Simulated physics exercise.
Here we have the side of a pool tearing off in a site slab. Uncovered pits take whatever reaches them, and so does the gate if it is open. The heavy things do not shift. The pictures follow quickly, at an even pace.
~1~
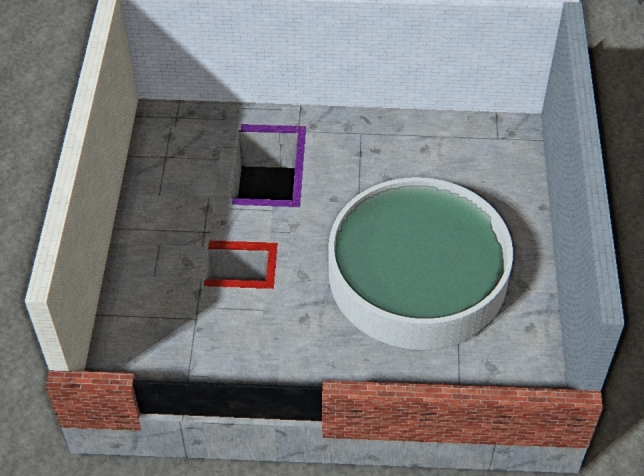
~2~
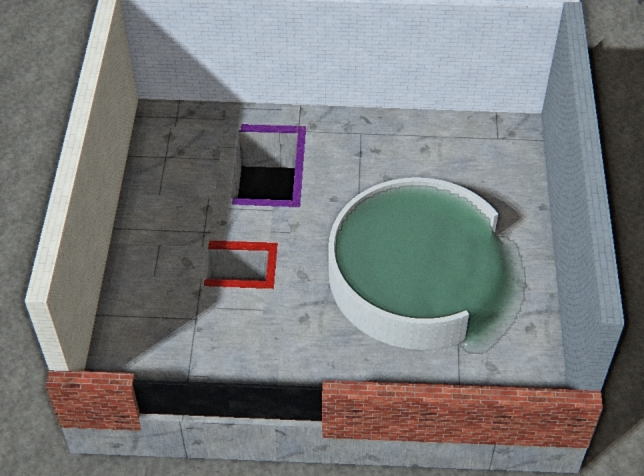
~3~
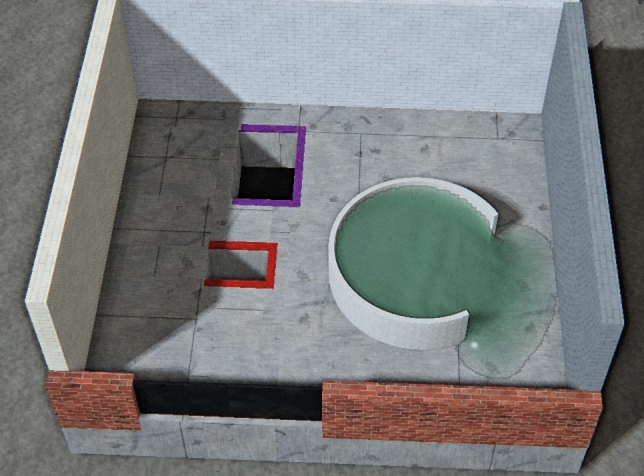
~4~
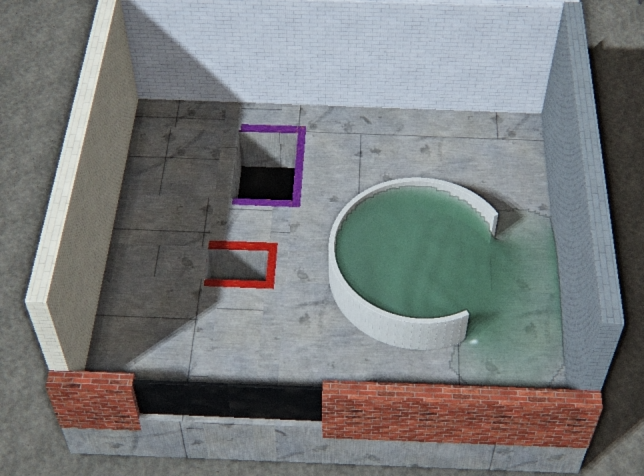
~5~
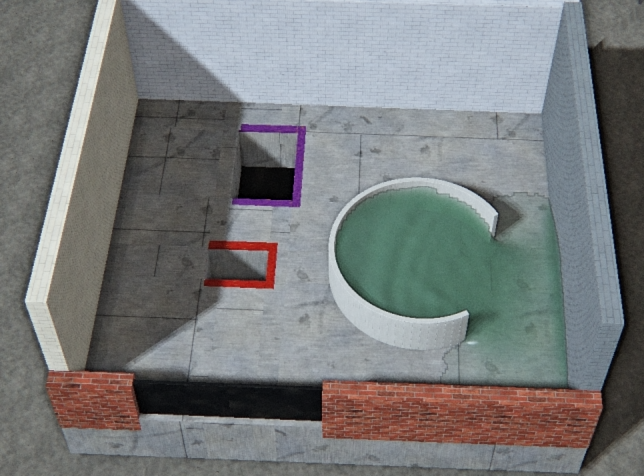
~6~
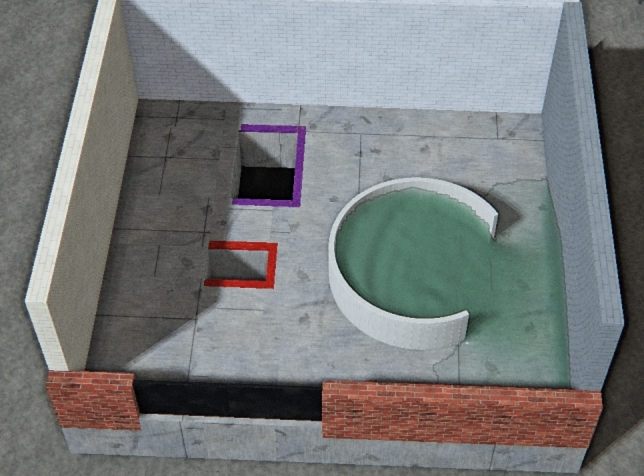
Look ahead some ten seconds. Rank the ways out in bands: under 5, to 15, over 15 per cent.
One by one: The gate takes under 5 %; the red pit takes between 5 and 15 %; the purple pit takes over 15 %.
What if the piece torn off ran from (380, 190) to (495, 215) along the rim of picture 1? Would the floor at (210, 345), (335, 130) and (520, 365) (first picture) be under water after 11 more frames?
In that order: Free of water, wet, free of water.
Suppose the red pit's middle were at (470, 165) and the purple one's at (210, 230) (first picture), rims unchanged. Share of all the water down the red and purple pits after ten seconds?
Parts in a hundred: Red 15, purple 15.
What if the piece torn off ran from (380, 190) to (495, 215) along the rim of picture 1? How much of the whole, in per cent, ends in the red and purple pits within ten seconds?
Parts in a hundred: Red 4, purple 30.
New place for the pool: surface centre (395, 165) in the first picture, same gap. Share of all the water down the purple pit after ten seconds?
Roughly, in per cent: Purple 15.
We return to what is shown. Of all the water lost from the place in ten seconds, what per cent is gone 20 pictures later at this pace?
Close to 0 %.
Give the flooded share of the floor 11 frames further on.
About 35 per cent.
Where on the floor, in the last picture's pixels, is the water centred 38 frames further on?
Around (366, 265).
A moment on, water covers 20 % of the floor; the gate 0 %, the red pit 0 %, the purple pit 0 %.
Next, water covers 35 % of the floor; the gate 0 %, the red pit 0 %, the purple pit 0 %.
Then, water covers 65 % of the floor; the gate 0 %, the red pit 1 %, the purple pit 0 %.
Later, water covers 95 % of the floor; the gate 0 %, the red pit 3 %, the purple pit 6 %.
In the end, water covers 100 % of the floor; the gate 0 %, the red pit 9 %, the purple pit 22 %.
